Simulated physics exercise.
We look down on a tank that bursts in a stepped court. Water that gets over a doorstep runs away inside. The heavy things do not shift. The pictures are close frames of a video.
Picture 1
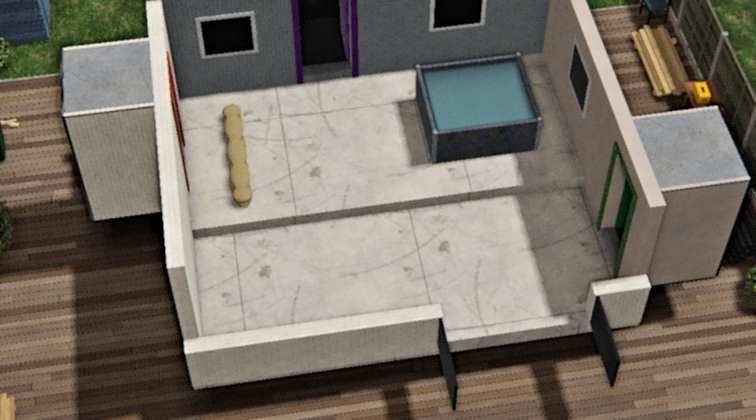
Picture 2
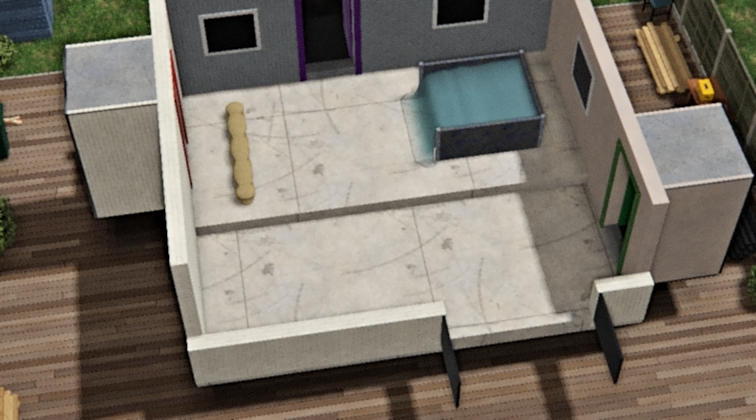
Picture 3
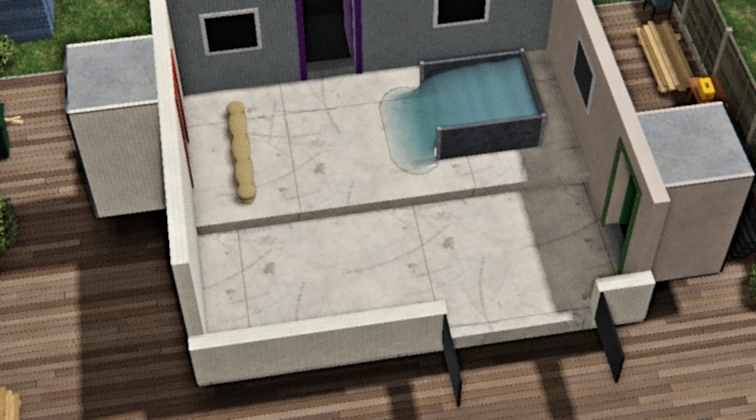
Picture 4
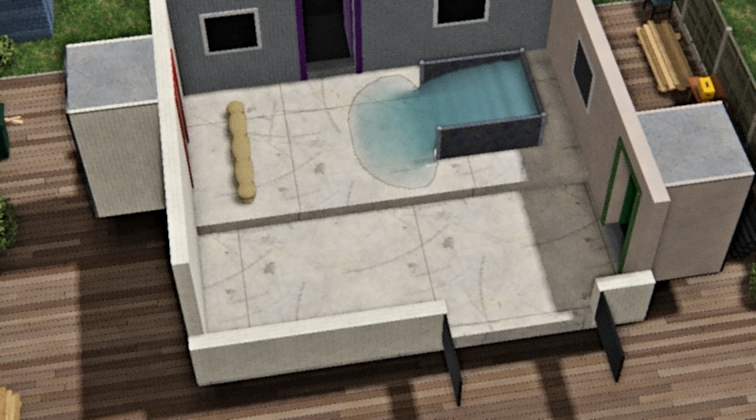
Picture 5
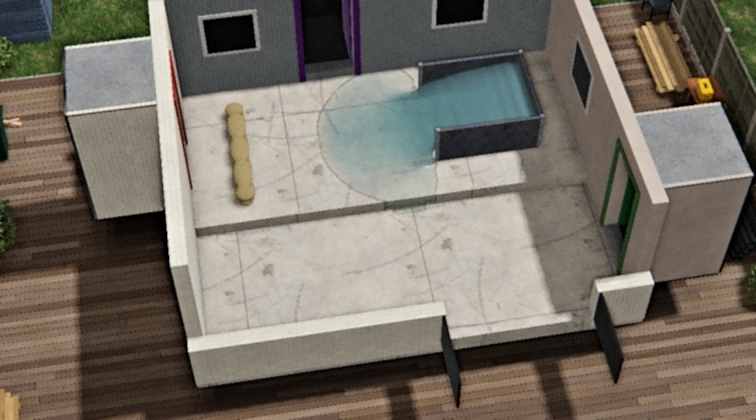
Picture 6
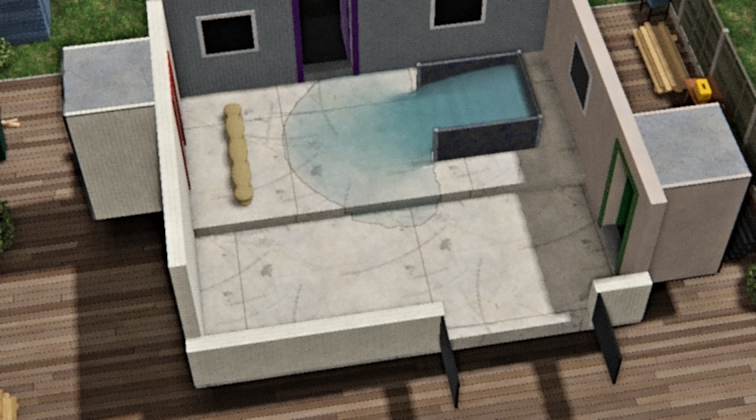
Blue water pours from a tank's open left side and spreads across the pale stepped floor.
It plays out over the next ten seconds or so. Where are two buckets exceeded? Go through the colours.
One by one: The red door admits no more than that; the purple door admits no more than that; the green door admits no more than that.
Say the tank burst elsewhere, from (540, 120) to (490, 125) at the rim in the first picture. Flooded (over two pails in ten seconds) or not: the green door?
Green floods.
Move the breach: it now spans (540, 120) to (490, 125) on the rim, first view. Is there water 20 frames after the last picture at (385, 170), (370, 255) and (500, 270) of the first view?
In turn: No water, free of water, flooded.
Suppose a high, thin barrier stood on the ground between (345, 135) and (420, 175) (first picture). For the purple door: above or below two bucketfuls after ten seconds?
My reading: The purple one lets more in.
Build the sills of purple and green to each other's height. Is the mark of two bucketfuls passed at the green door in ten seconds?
Then: The green one stays under.
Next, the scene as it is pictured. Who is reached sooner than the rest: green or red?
I say the red one.
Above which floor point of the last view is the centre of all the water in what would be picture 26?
Close to (303, 175).
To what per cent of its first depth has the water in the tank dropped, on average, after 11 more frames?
Near 26 in a hundred.
A moment on, water covers 35 % of the floor; the red door not reached, the purple door wet at the sill, nothing in, the green door not reached.
Next, water covers 50 % of the floor; the red door wet at the sill, nothing in, the purple door wet at the sill, nothing in, the green door not reached.
Then, water covers 50 % of the floor; the red door wet at the sill, nothing in, the purple door wet at the sill, nothing in, the green door not reached.
Later, water covers 75 % of the floor; the red door wet at the sill, nothing in, the purple door wet at the sill, nothing in, the green door not reached.
In the end, water covers 90 % of the floor; the red door wet at the sill, nothing in, the purple door wet at the sill, nothing in, the green door wet at the sill, nothing in.
